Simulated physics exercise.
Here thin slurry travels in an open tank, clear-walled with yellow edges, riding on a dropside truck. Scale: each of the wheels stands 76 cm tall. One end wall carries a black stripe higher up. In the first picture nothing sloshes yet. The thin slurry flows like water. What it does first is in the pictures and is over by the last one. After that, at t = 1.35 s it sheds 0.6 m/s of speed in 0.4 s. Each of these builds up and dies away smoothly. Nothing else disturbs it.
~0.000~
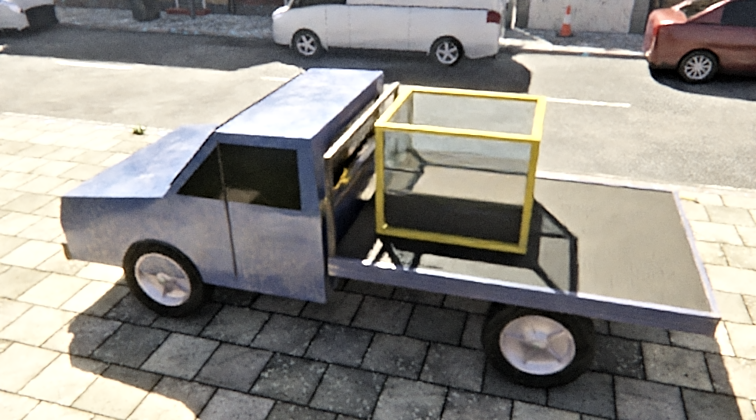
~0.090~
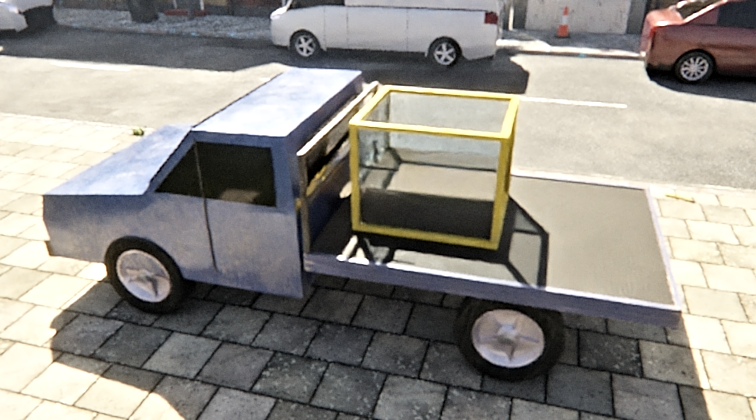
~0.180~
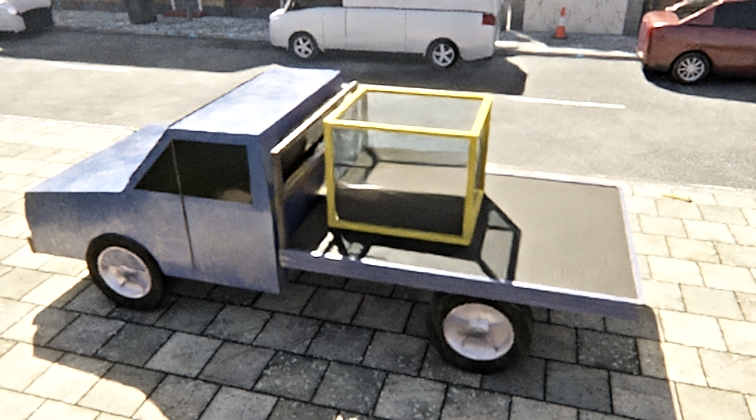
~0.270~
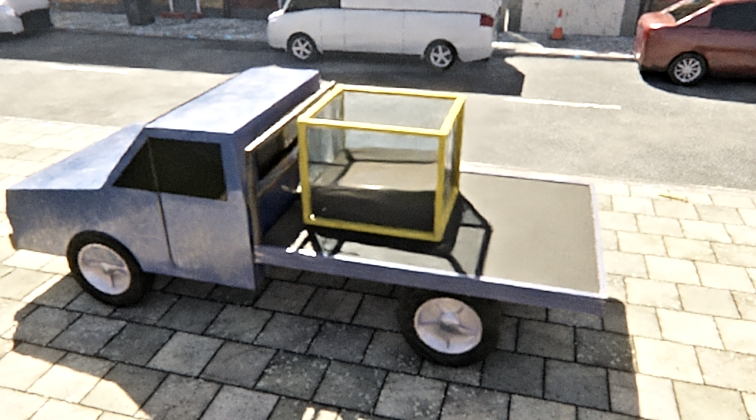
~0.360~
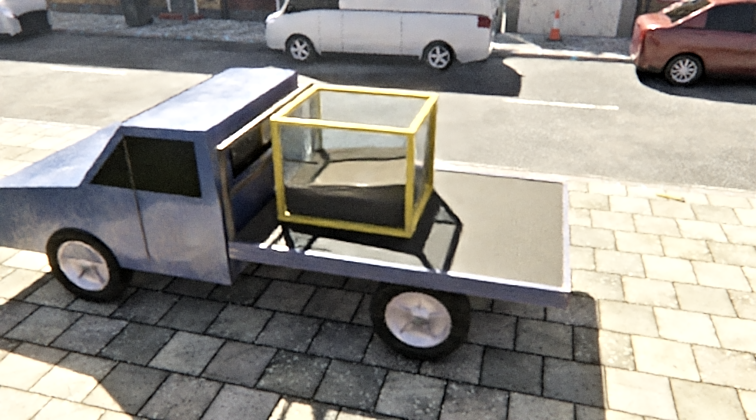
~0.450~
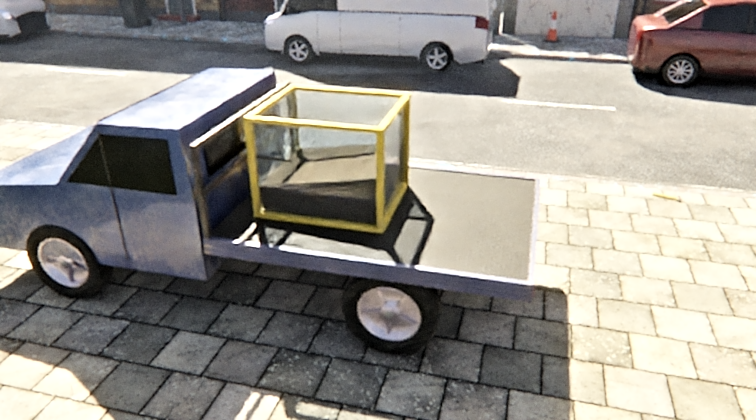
A sunlit street with pale block paving is seen from slightly above and to one side. A blue-grey flatbed truck faces left in the foreground, carrying a clear, yellow-edged tank of dark liquid behind its cab, with a white van and a red car beyond. The truck rolls steadily left, the liquid first lying level and then sloping gently up towards the back, while the camera drifts very slightly right.
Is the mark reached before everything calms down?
The wave never gets that high.
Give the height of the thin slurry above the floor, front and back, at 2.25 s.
Front 30 cm, back 32 cm.
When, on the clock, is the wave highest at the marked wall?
At about 1.1 s.
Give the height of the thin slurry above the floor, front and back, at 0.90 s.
About 34 cm in front and 32 cm behind.
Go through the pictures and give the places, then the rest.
The surface is at (397, 185) by the front wall; at (514, 199) by the back wall; it lies level with the rim line; the front is on the left, levels are read along the near wall; the black line, on the front wall, is at (397, 170); a wheel hub at (536, 350), in the first picture.
The surface is at (372, 183) by the front wall; at (486, 196) by the back wall; it lies level with the rim line, in the second picture.
The surface is at (347, 180) by the front wall; at (458, 192) by the back wall; it lies level with the rim line, in the third picture.
The surface is at (322, 183) by the front wall; at (429, 185) by the back wall; it climbs 6° towards the back, in the fourth picture.
The surface is at (296, 182) by the front wall; at (400, 180) by the back wall; it climbs 8° towards the back, in the fifth picture.
The surface is at (271, 180) by the front wall; at (371, 175) by the back wall; it climbs 9° towards the back; a wheel hub at (387, 318), in the sixth picture.
Then, 0.90 s in, the surface is 34 cm up at the front and 31 cm at the back; nothing has left.
Then, 1.55 s in, the surface is 31 cm up at the front and 31 cm at the back; nothing has left.
Then, 2.25 s in, the surface is 31 cm up at the front and 31 cm at the back; nothing has left.
Then, 4.74 s in, the waves are smaller; the highest at the front wall was 39 cm, at 1.15 s, against a line at 48 cm.
